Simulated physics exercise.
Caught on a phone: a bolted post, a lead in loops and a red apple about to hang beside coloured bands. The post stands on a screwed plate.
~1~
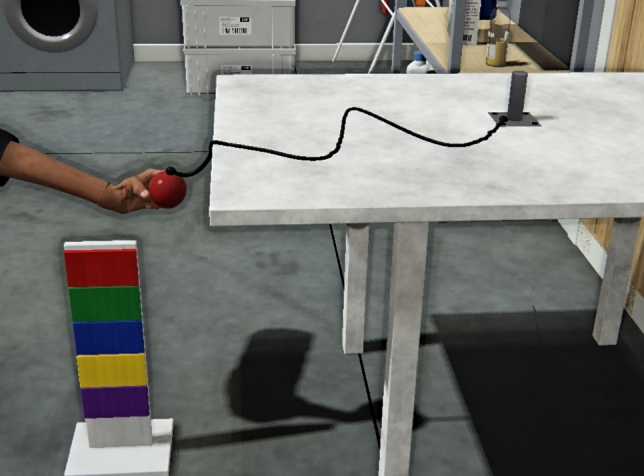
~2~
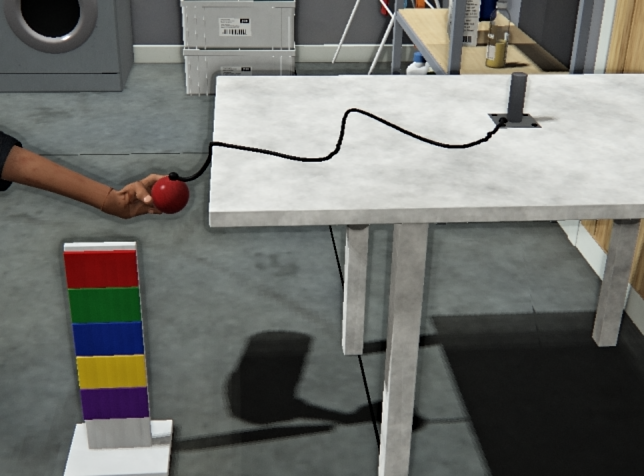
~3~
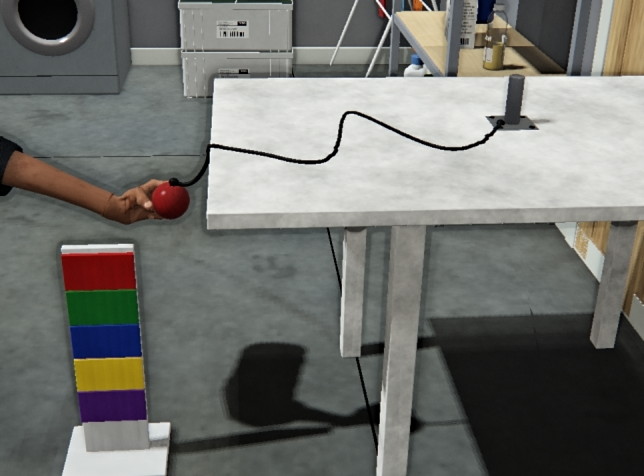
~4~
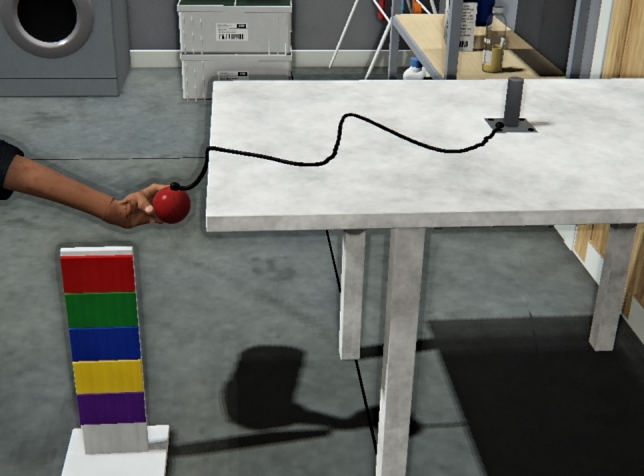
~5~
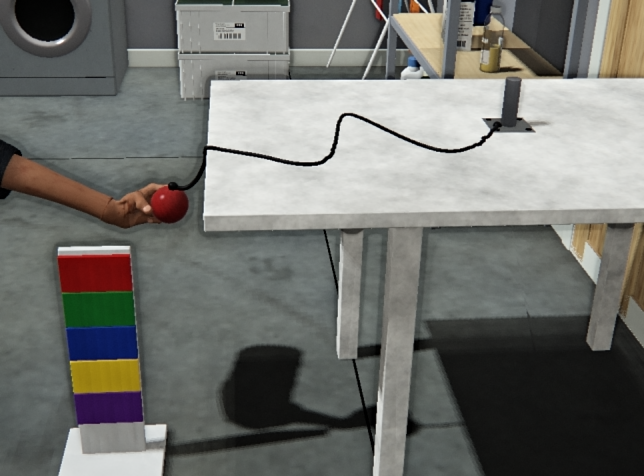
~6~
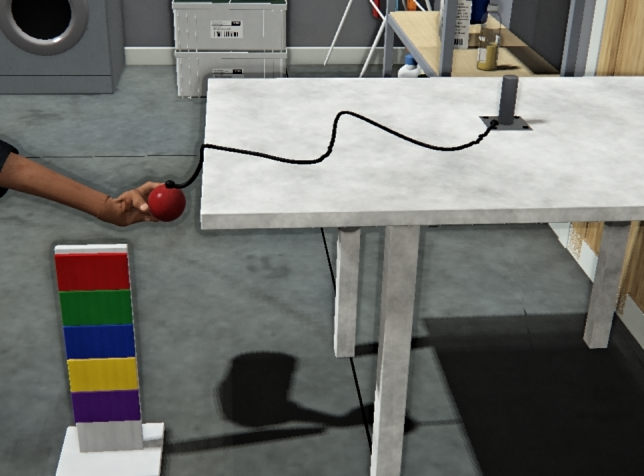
We see a hand at the left holding a round red object tied to a black cord that winds across a table to an upright post, beside a stand of coloured bands; the hand barely moves as the view shifts slightly.
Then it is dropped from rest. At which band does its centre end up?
Its middle rests at the purple band.
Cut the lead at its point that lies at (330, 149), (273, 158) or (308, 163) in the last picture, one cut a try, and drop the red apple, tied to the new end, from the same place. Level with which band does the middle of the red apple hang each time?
It would be no band; green; red.
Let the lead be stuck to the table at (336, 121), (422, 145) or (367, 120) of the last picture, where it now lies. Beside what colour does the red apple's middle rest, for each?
One after the other, green; yellow; blue.
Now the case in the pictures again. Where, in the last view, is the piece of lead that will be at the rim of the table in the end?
At (335, 127), roughly.
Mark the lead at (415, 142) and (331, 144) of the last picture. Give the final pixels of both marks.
They go to (360, 130) and to (206, 192).
Soon after, apple near (182, 355); level with blue.
After that, apple near (227, 388); level with purple.
And then, apple near (209, 397); level with purple.
In the end, apple near (215, 395); level with purple. The purple one.
